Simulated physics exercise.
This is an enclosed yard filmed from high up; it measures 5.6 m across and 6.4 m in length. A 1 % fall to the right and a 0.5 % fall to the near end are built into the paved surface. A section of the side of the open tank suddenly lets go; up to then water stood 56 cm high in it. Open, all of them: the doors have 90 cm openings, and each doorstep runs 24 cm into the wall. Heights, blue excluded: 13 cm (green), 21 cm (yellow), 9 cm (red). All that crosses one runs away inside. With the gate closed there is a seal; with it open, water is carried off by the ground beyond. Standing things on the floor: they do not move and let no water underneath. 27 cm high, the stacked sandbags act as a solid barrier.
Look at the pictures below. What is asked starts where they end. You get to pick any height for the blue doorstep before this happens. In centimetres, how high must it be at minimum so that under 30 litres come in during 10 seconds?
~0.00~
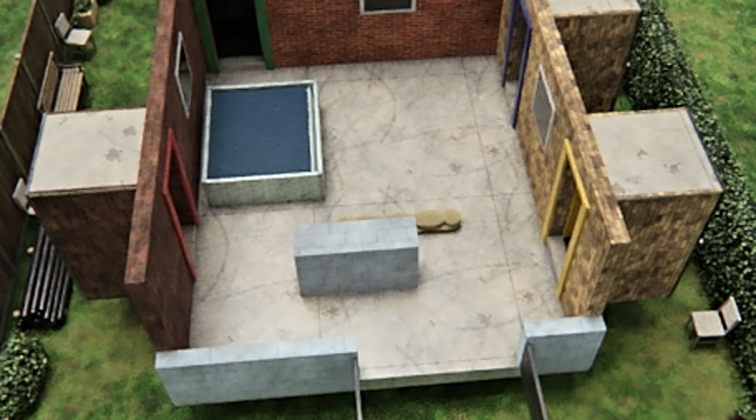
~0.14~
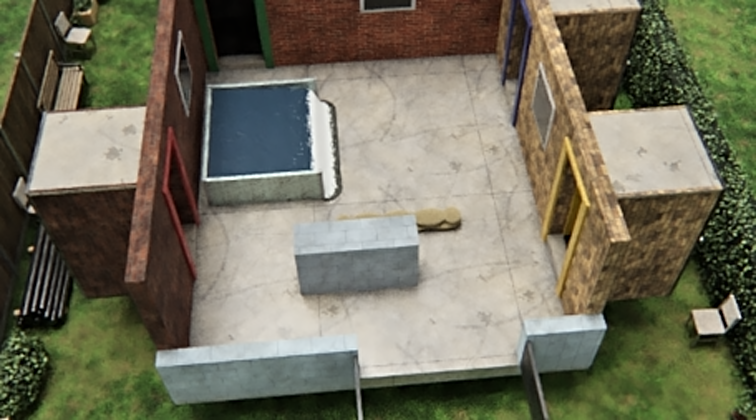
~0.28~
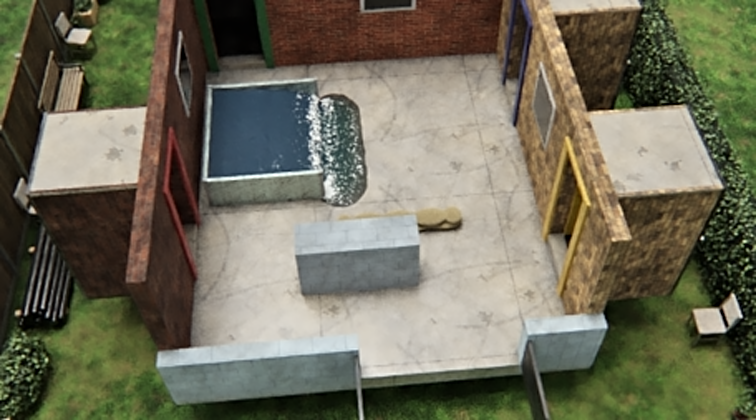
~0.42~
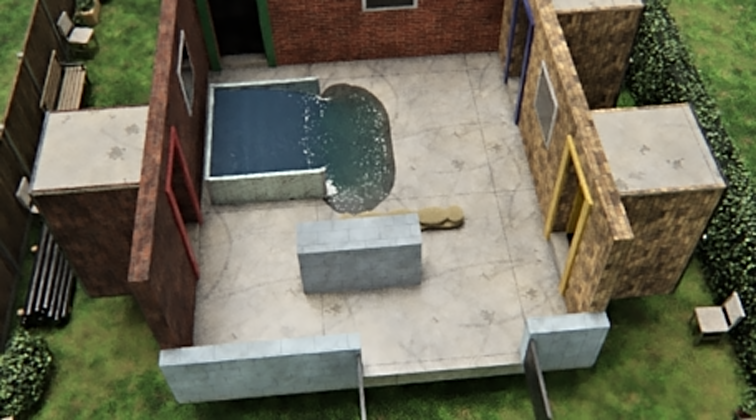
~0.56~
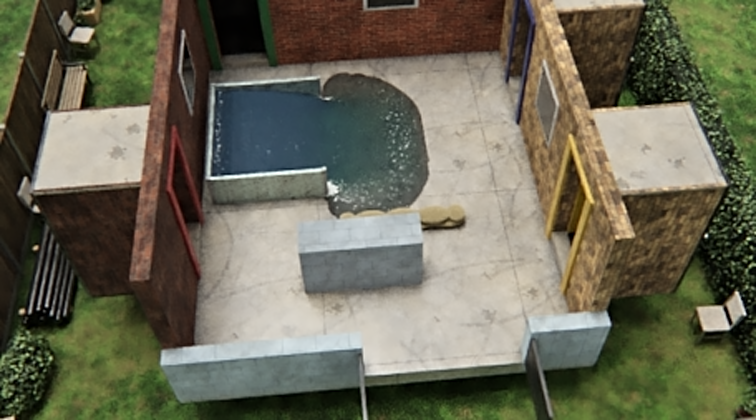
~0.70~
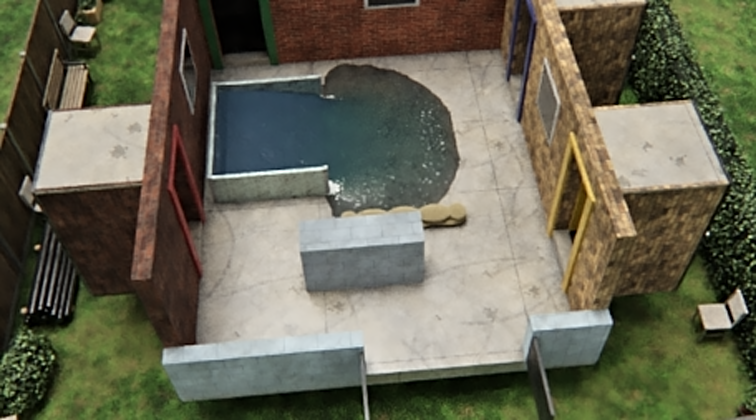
At least 21 cm or so.
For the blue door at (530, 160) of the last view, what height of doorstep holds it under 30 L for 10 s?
Something near 23 cm.
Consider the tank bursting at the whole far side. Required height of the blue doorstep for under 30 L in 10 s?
Estimate: Near 13.0 cm.
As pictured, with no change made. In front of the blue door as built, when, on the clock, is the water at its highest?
About 2.2 seconds.
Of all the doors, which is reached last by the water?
It's the red one.
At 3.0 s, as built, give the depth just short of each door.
Depths in cm: Green 0, yellow 10, blue 25, red 0.
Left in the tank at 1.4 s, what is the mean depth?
The average depth is some 27 cm.
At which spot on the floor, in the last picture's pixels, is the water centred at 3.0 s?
The balance point sits at roughly (432, 144).
After 1.4 s water covers 40 % of the floor, deepest (30 cm) near (525, 141); 14 cm at the blue door, 0 litres in over its 18 cm doorstep.
After 3.0 s water covers 50 % of the floor, deepest (30 cm) near (501, 51); 25 cm at the blue door, 38 litres in over its 18 cm doorstep.
After 10.0 s water covers 90 % of the floor, deepest (10 cm) near (579, 340); 7 cm at the blue door, 56 litres in over its 18 cm doorstep.
At the blue door as built, the water arrived by 1.2 s and peaked near 27 cm at 2.2 s.
Run again over the same 10 s with other heights there, 46 litres in over 19 cm, 5 litres over 25.5 cm. The limit of 30 litres is kept from about 21 cm up.
